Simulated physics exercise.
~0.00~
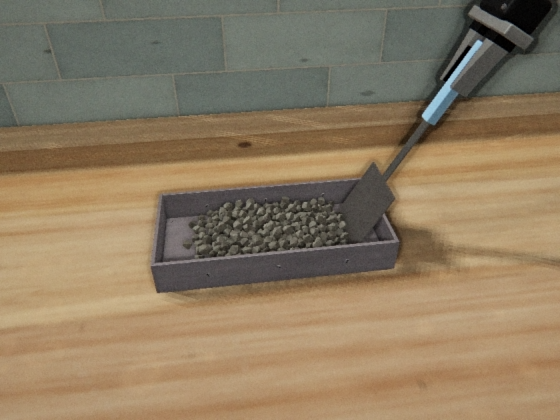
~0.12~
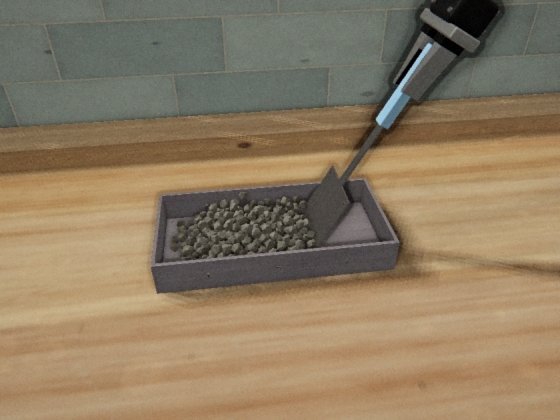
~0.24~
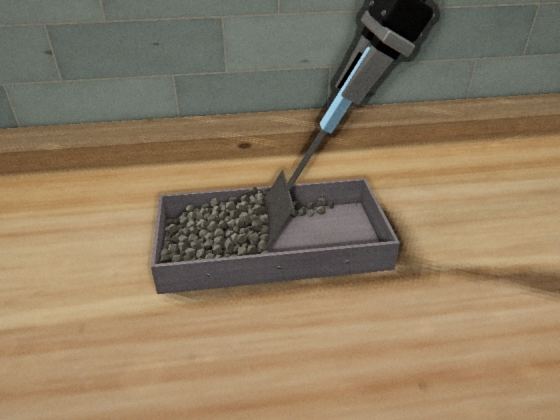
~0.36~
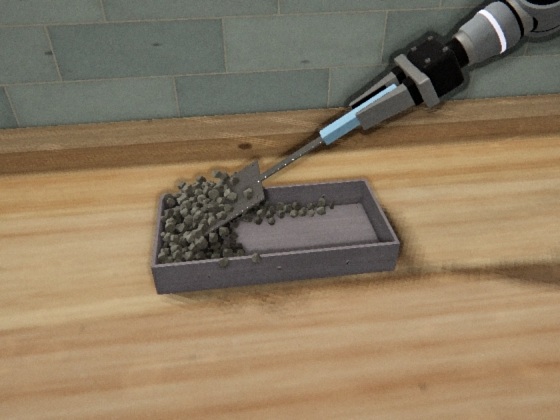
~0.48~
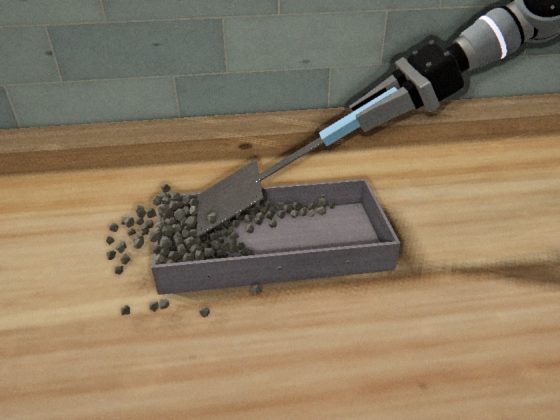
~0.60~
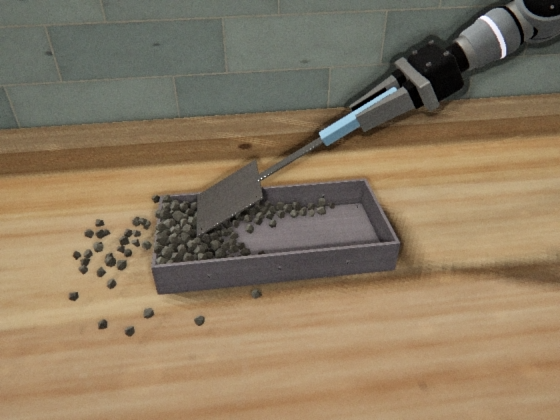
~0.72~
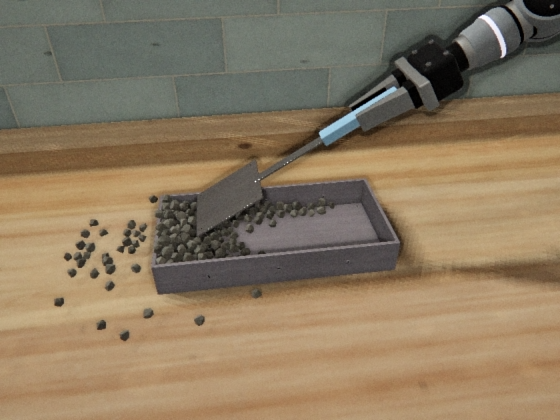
On a wooden surface, a robot's paddle pushes pebbles left along a trough, spilling some.
